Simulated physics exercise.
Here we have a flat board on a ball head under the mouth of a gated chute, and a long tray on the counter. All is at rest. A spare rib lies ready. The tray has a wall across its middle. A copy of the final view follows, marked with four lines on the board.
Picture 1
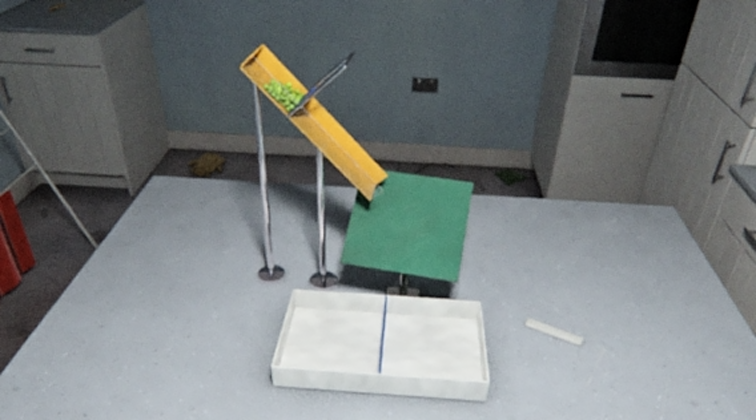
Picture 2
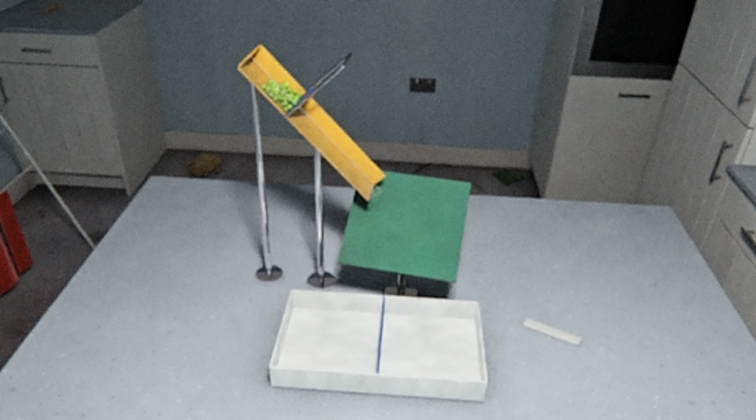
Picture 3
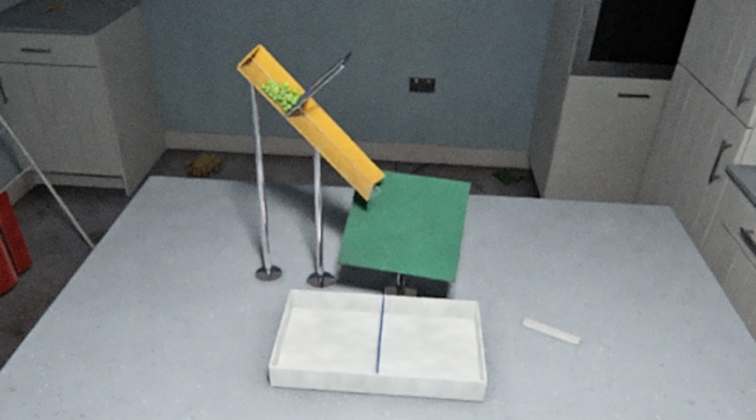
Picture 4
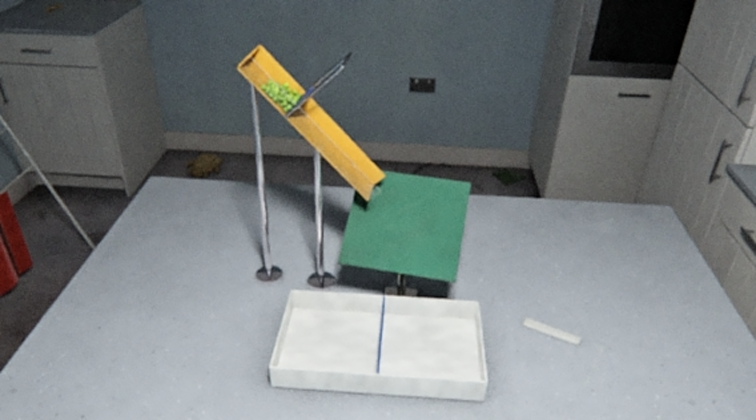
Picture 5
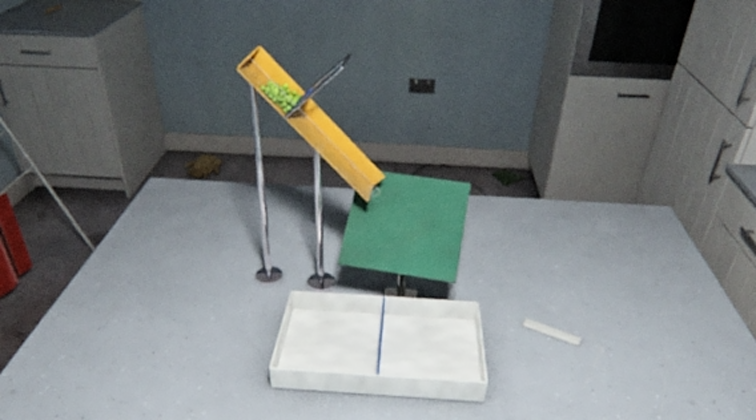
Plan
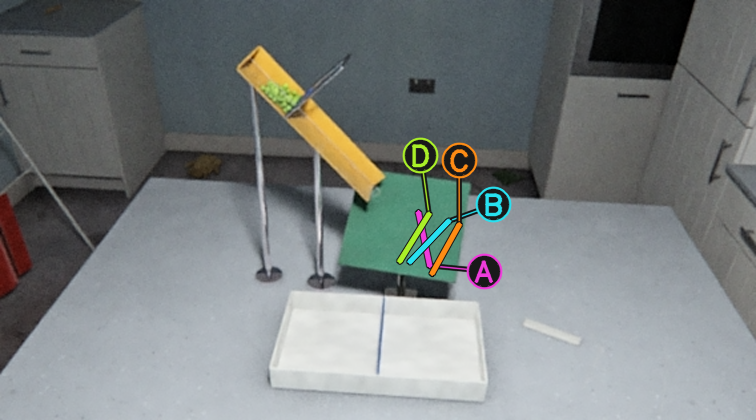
The clip opens on green dried peas resting behind a closed gate in a sloping yellow chute, its mouth by a tilted green board, with a divided white tray in front and a pale strip lying to the right. Apart from a very slight shift of the view early on, nothing moves.
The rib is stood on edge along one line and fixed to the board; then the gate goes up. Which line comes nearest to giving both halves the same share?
The best line is B.
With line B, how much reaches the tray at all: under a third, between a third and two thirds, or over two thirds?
It is over two thirds.
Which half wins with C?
Right.
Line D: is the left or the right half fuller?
The left half.
On the marked copy, line A from (418, 212) to (429, 265); line B from (448, 221) to (409, 261); line C from (459, 224) to (432, 273); line D from (429, 214) to (399, 261).
With A, of what is caught, a small share in the left half, the bulk in the right.
With B, of what is caught, close to two thirds in the left half, close to a third in the right.
With C, of what is caught, a small share in the left half, the bulk in the right.
With D, of what is caught, the bulk in the left half, close to a quarter in the right.
